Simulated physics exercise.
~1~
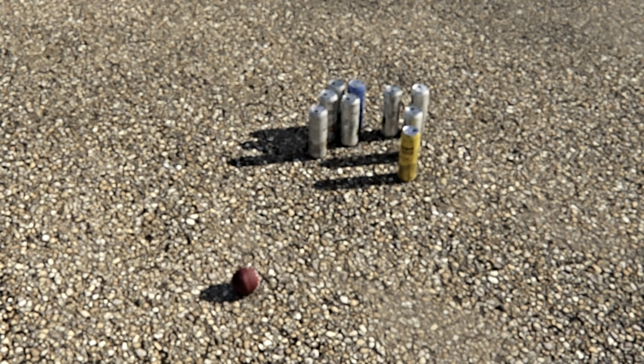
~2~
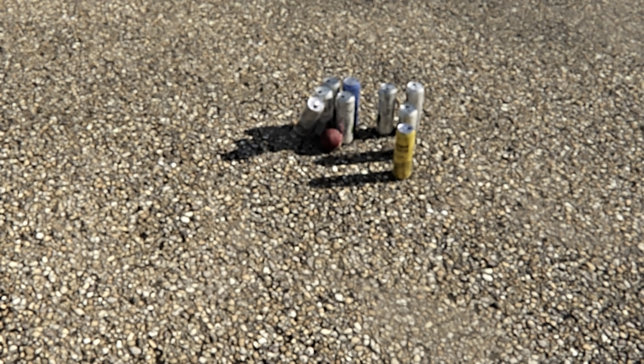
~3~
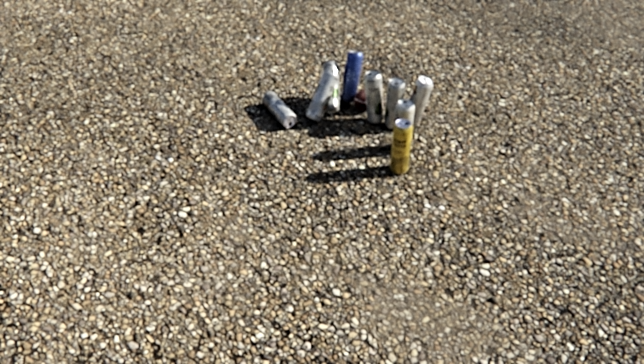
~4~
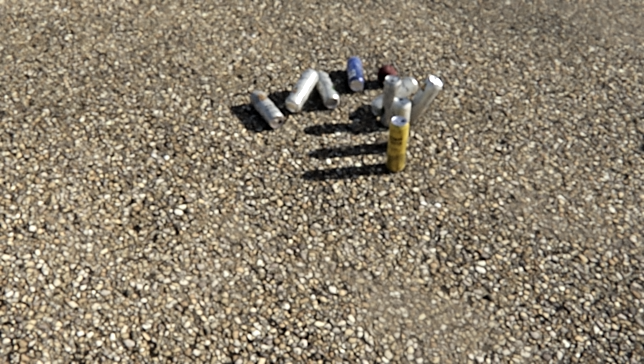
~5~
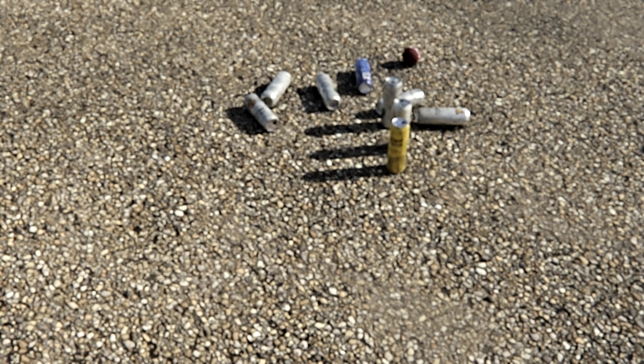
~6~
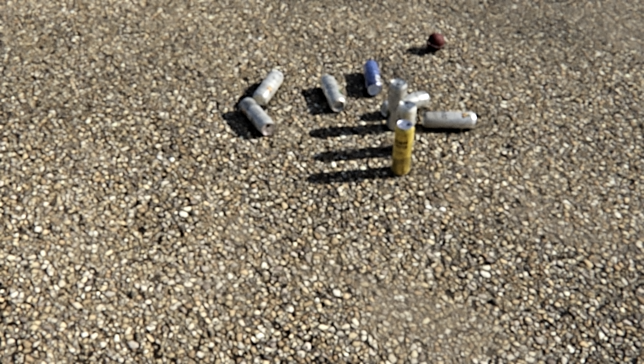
At first, a group of slim silver tubes, with one blue and one yellow among them, stands upright on sunlit pebbly ground while a dark red ball sits in front of them to the lower left. The ball travels up and to the right into the left cluster, and a silver tube tips over to the left. More tubes lean and topple as the ball passes through, and the blue one goes down. The ball emerges behind the group, and a silver tube drops onto its side at the right. Finally, the ball rolls away toward the upper right, leaving several tubes scattered and the yellow one still standing.
